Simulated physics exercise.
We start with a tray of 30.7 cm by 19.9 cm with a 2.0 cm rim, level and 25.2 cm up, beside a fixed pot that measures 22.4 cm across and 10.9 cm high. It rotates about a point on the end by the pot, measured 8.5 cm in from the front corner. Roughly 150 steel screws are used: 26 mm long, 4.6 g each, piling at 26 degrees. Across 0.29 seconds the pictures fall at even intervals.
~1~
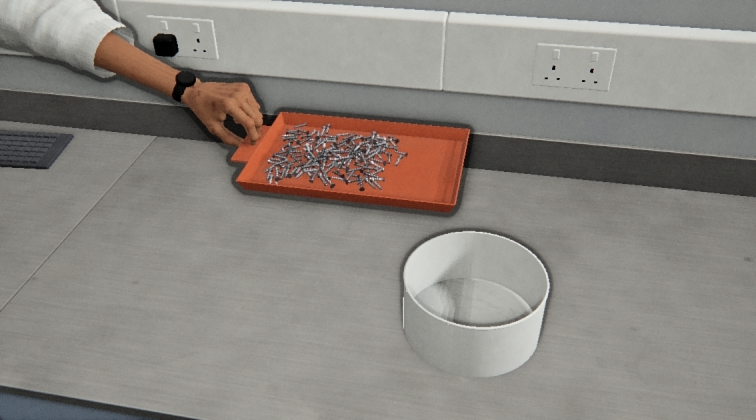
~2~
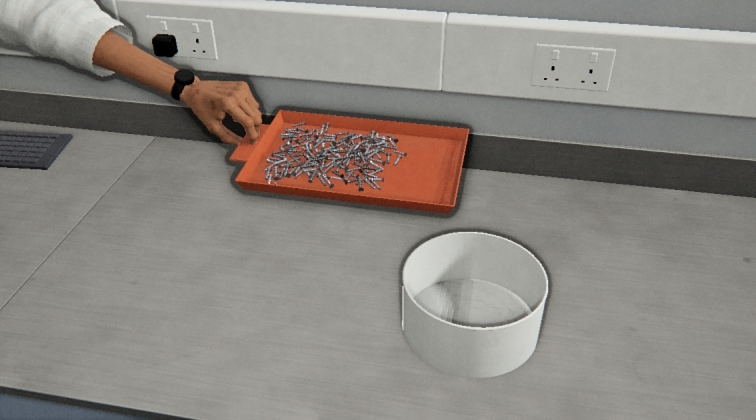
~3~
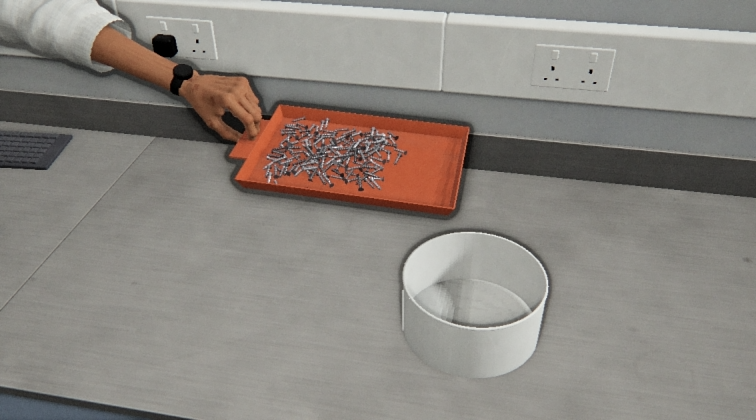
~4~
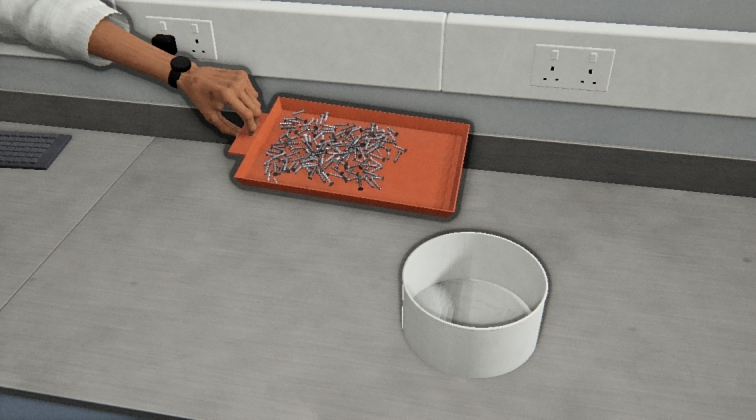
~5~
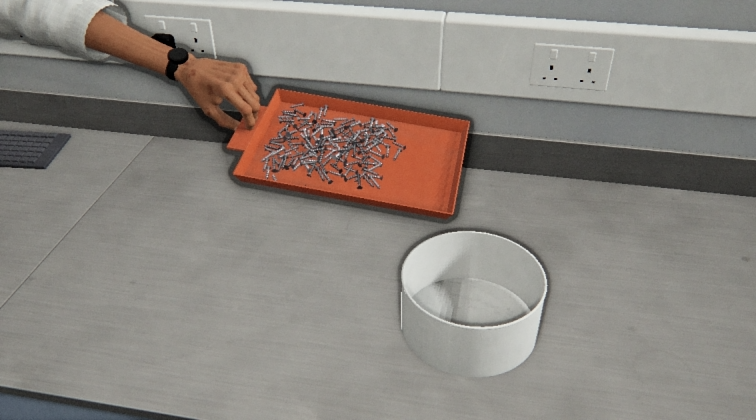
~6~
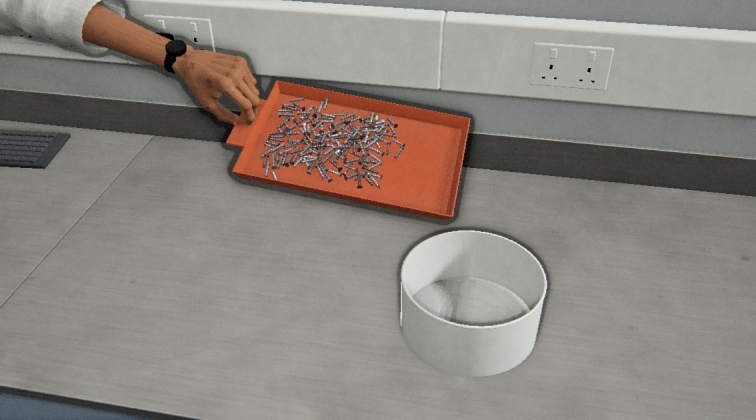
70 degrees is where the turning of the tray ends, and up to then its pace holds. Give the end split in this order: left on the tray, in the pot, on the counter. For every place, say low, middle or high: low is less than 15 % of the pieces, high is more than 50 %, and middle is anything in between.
Here is the split: Left on the tray: Low; pot: High; counter: Middle.
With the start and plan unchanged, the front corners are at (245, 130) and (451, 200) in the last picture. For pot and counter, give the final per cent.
Pot: 35, counter: 35.
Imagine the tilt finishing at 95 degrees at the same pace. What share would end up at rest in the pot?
Estimated share: About 70 %.
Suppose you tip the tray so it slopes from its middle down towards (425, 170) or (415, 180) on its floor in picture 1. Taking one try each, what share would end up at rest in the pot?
Estimate: Some 40 % and some 85 % respectively.
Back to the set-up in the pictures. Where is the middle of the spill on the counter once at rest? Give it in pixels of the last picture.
Centre of spill: Around pixel (384, 355).
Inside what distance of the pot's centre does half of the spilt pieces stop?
Roughly 18 centimetres.
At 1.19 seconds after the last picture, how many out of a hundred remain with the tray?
About 35 per cent.
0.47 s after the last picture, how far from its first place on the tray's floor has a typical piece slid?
I'd say close to 8 centimetres.
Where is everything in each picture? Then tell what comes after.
Tray tilt 0 degrees, front corners at (243, 178) and (450, 201); middle of the pieces at (335, 155); pot at (476, 276), in the first frame.
Tray tilt 1 degrees, front corners at (242, 178) and (449, 202); middle of the pieces at (334, 154), in the second frame.
Tray tilt 3 degrees, front corners at (242, 176) and (449, 204), lowest corner right front; middle of the pieces at (334, 151), in the third frame.
Tray tilt 7 degrees, front corners at (241, 174) and (449, 207), lowest corner right front; middle of the pieces at (333, 148), in the fourth frame.
Tray tilt 10 degrees, front corners at (240, 171) and (448, 209), lowest corner right front; middle of the pieces at (332, 144), in the fifth frame.
Tray tilt 14 degrees, front corners at (240, 168) and (447, 211), lowest corner right front; middle of the pieces at (332, 140); pot at (473, 275), in the sixth frame.
Then, 0.47 s after the last picture, tilt 41 degrees; the tray holds 100 %, the pot 0 %.
Then, 0.78 s after the last picture, tilt 59 degrees; the tray holds 85 %, the pot 5 %.
Then, 1.19 s after the last picture, tilt 70 degrees; the tray holds 35 %, the pot 30 %.
In the end, tray 0 %, pot 70 %, counter 30 %.
